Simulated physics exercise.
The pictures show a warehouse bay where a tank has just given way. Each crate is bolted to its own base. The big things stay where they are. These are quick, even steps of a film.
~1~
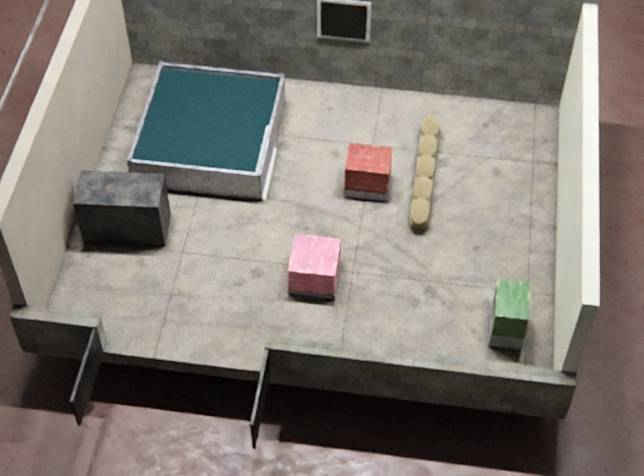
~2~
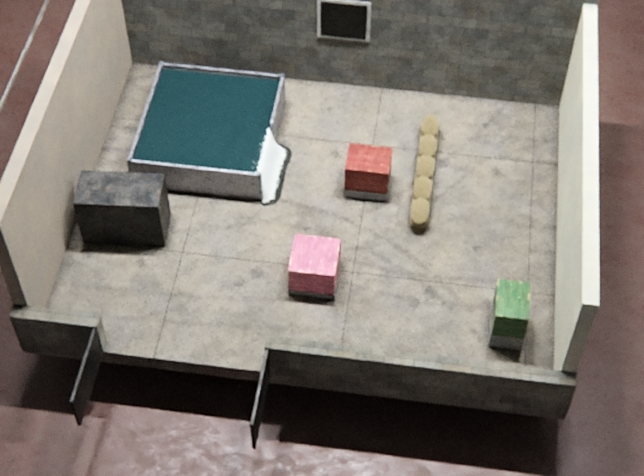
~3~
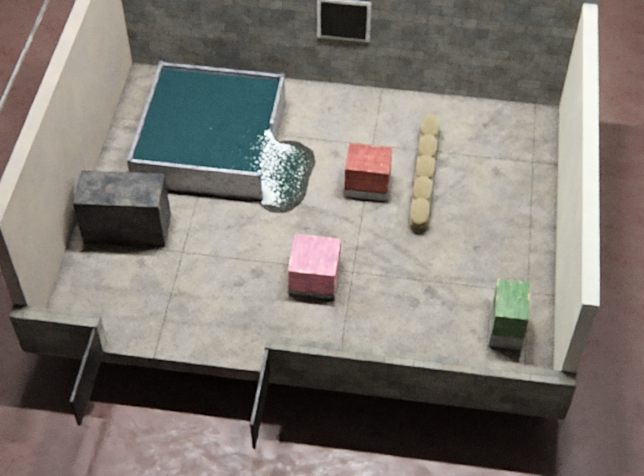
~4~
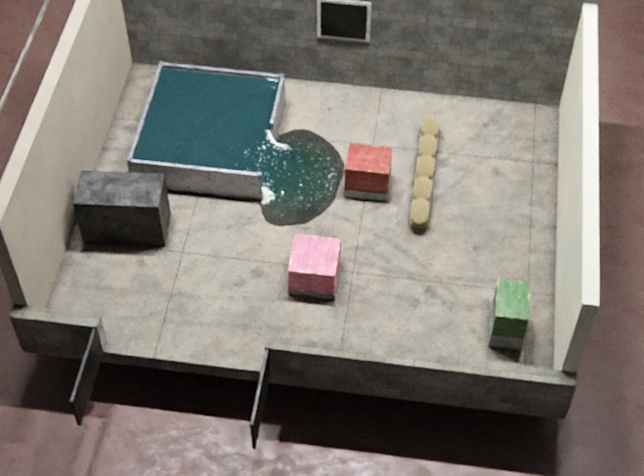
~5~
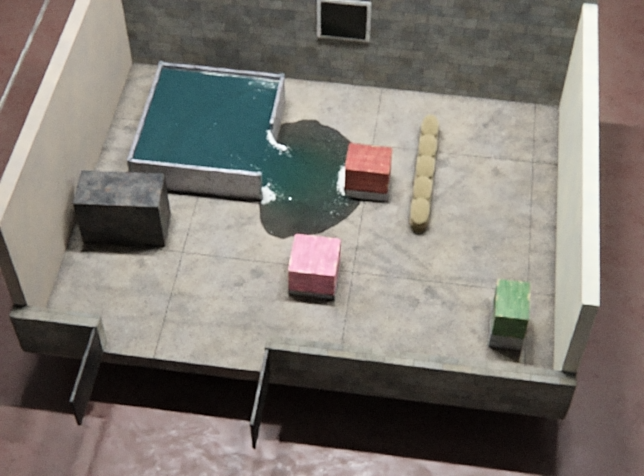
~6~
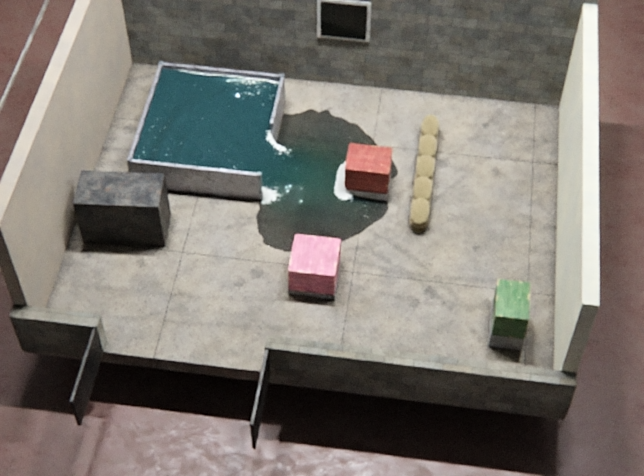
Water burst through the right side of a low tank, foamed onto the concrete floor, and spread rightward in a widening dark pool that reached the red block and washed around its base.
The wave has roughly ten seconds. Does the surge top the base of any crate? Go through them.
The pink crate is wetted; the red crate is wetted; the green crate escapes dry.
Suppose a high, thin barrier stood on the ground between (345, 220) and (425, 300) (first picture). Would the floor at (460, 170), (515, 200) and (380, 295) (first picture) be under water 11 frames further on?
One after the other: Not flooded, dry, under water.
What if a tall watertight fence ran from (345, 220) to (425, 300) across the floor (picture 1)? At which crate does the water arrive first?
That is the red crate.
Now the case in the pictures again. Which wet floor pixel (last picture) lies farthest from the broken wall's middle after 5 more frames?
Roughly at (451, 257).
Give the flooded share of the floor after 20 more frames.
Near 50 in a hundred.
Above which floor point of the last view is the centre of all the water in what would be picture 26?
Near (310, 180).
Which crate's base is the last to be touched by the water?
I say the green crate.
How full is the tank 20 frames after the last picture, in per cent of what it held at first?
Roughly 48 per cent.
A moment on, water covers 20 % of the floor; the pink crate water round its plinth, the red crate water round its plinth, the green crate not reached.
Next, water covers 35 % of the floor; the pink crate water round its plinth, the red crate water round its plinth, the green crate water round its plinth.
Then, water covers 50 % of the floor; the pink crate water round its plinth, the red crate water round its plinth, the green crate water round its plinth.
Later, water covers 70 % of the floor; the pink crate water round its plinth, the red crate water round its plinth, the green crate water round its plinth.
In the end, water covers 95 % of the floor; the pink crate was topped, the red crate was topped, the green crate stayed above the water.
